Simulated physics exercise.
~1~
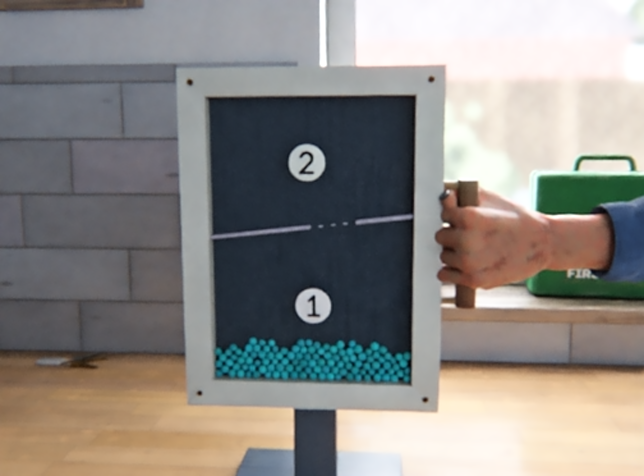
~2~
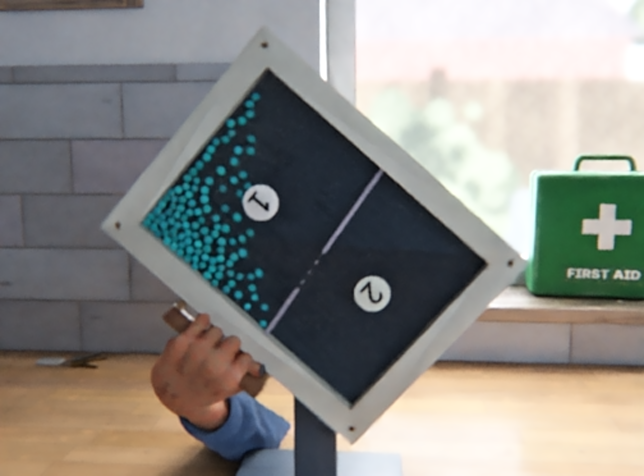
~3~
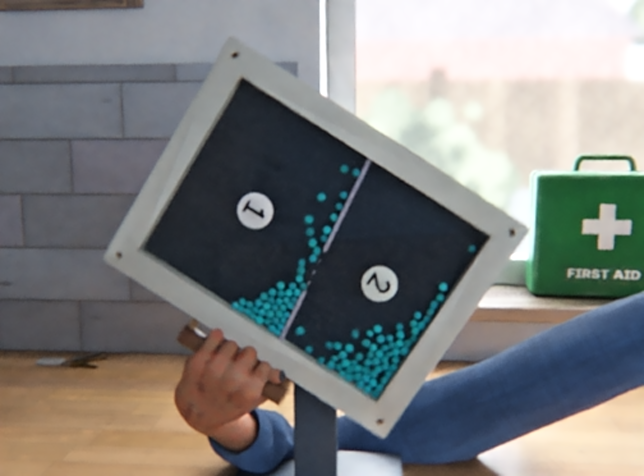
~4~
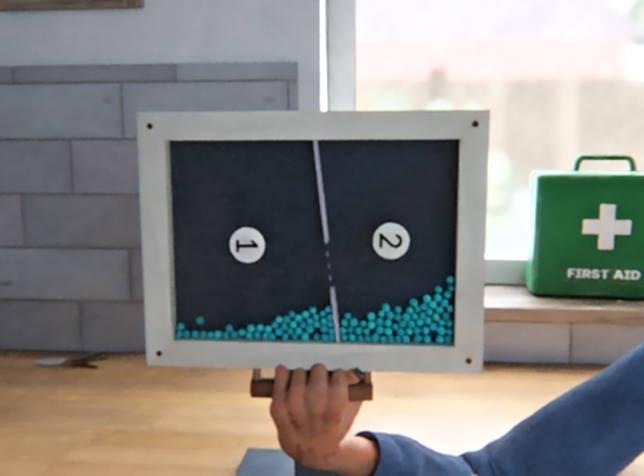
The clip shows a hand turning a framed, dark two-chamber case on a stand well past sideways, then partly back until it lies level on its side, as turquoise beads spill from chamber one through a gap and settle along the bottom of both chambers.
